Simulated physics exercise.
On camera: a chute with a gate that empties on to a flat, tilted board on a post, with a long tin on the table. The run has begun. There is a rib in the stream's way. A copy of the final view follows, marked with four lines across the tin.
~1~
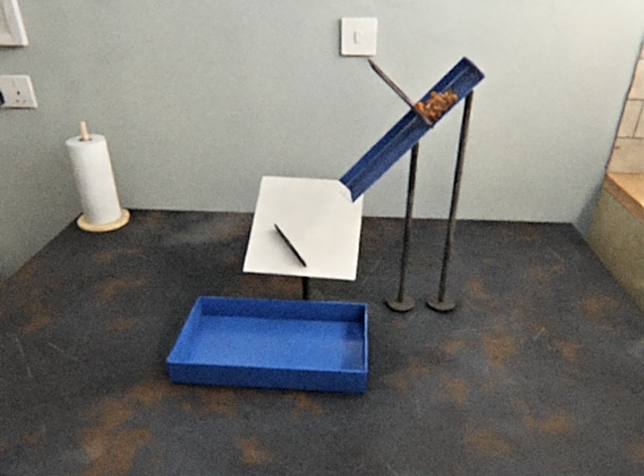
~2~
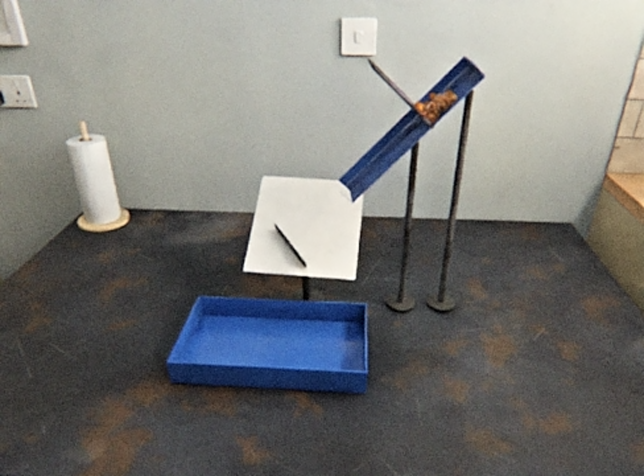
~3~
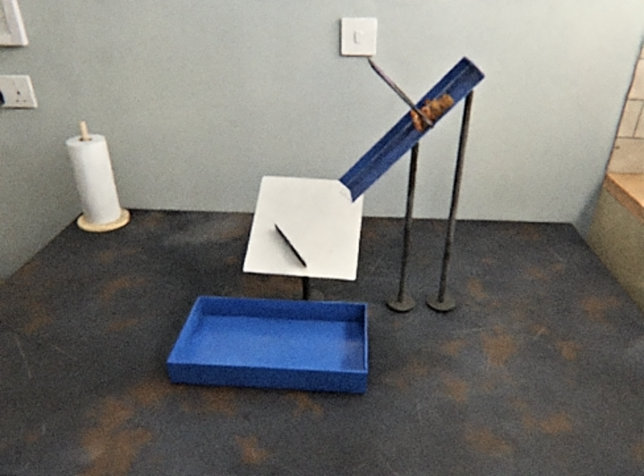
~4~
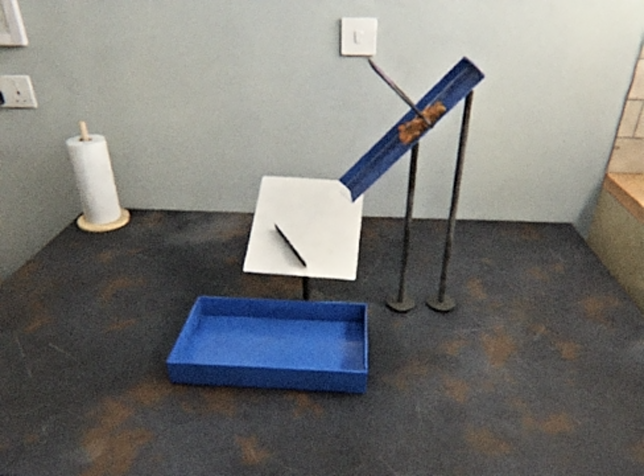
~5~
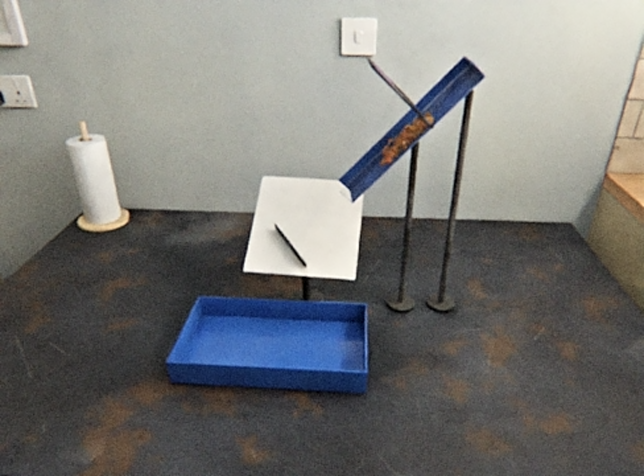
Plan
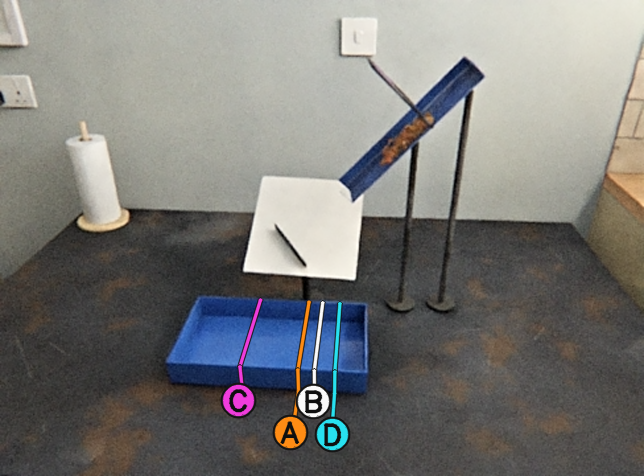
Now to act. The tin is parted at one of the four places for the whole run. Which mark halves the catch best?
Go for B.
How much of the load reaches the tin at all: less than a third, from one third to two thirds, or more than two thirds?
More than two thirds.
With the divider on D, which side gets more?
The left side.
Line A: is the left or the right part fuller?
The right side.
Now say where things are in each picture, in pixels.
Load behind the gate at (437, 105), bits of cat kibble; lip of the chute at (351, 197), sloping fairly steeply, in the first frame.
Middle of the board at (306, 225), tilted fairly steeply; middle of its low edge at (298, 275); of its high edge at (313, 179), in the second frame.
Front corners of the tin at (167, 361) and (366, 372), empty; front of the load at (421, 131), in the third frame.
Middle of the load at (419, 122); its front at (403, 141), about a quarter of the way to the lip; rib from (275, 224) to (305, 263), in the fourth frame.
Middle of the load at (406, 136); its front at (383, 162), about half of the way to the lip, in the fifth frame.
On the marked copy, line A crosses the front rim at (298, 368); line B crosses the front rim at (314, 369); line C crosses the front rim at (240, 365); line D crosses the front rim at (334, 370).
For line A, of what is caught, a small part on the left of the divider, most on the right.
For line B, of what is caught, about two thirds on the left of the divider, about a third on the right.
For line C, of what is caught, a stray few on the left of the divider, nearly all on the right.
For line D, of what is caught, nearly all on the left of the divider, a stray few on the right.
